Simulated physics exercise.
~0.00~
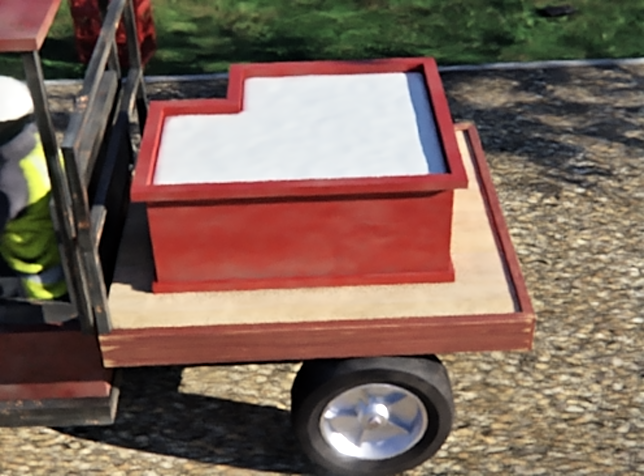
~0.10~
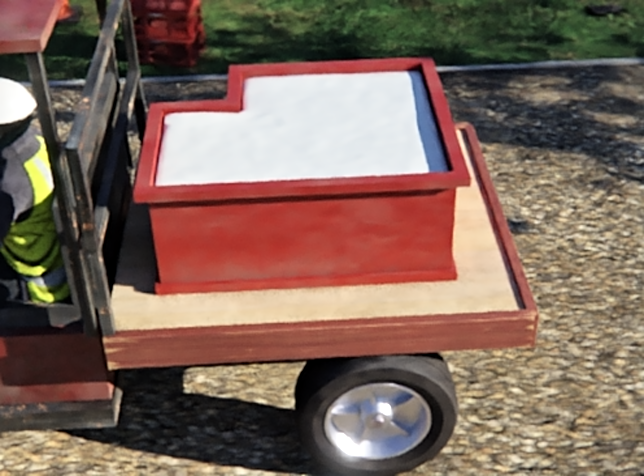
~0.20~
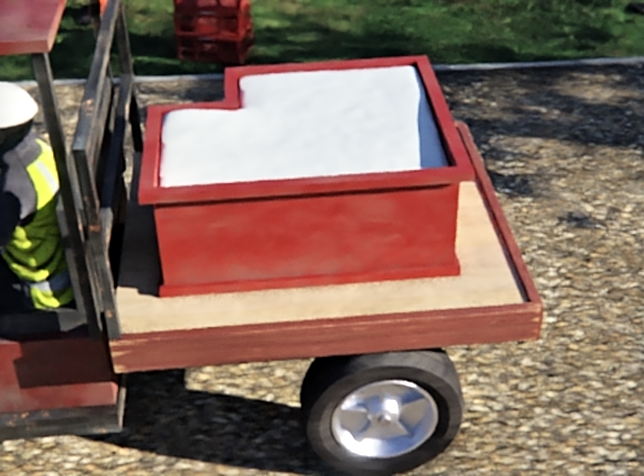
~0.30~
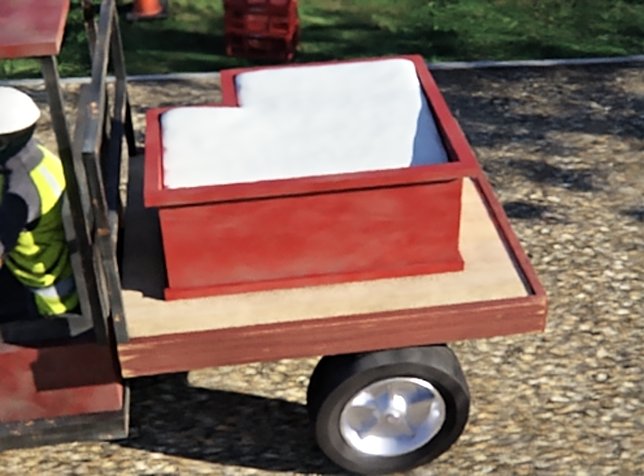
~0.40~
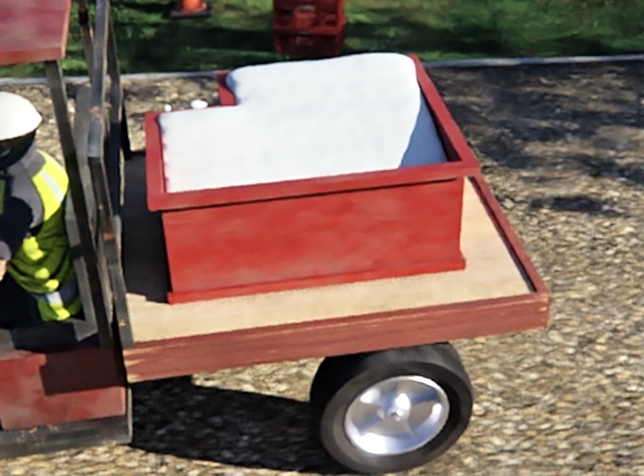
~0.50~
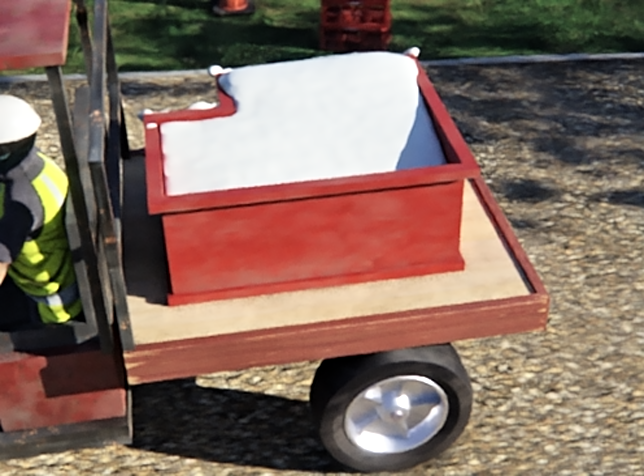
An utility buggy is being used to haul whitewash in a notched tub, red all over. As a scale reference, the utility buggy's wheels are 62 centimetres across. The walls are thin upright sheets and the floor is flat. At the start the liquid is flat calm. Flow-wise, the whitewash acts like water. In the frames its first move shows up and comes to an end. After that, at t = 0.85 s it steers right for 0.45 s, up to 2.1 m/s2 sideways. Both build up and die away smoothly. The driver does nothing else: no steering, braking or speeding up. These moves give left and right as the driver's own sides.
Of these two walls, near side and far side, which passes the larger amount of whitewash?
It ends up spilling toward us.
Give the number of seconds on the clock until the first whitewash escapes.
Around 0.7 seconds.
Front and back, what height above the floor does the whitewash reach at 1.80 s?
The front reads 36 cm and the back reads 36 cm.
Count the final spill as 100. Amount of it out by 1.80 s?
By then it's around 60 per cent.
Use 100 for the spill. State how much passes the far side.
I'd put it at about 30 percent of what spills.
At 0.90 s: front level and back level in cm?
At the front 38 cm, at the back 40 cm.
By 0.90 s the surface is 37 cm up at the front and 40 cm at the back; 2 per cent is out, over the far side.
By 1.30 s the surface is 43 cm up at the front and 34 cm at the back; 3 per cent is out, over the far side and the near side, a little elsewhere.
By 1.80 s the surface is 35 cm up at the front and 35 cm at the back; 5 per cent is out, over the near side and the far side, a little elsewhere.
By 4.28 s 8 per cent is out, over the near side and the far side, a little elsewhere; the near side has passed 4 per cent and the far side 2.
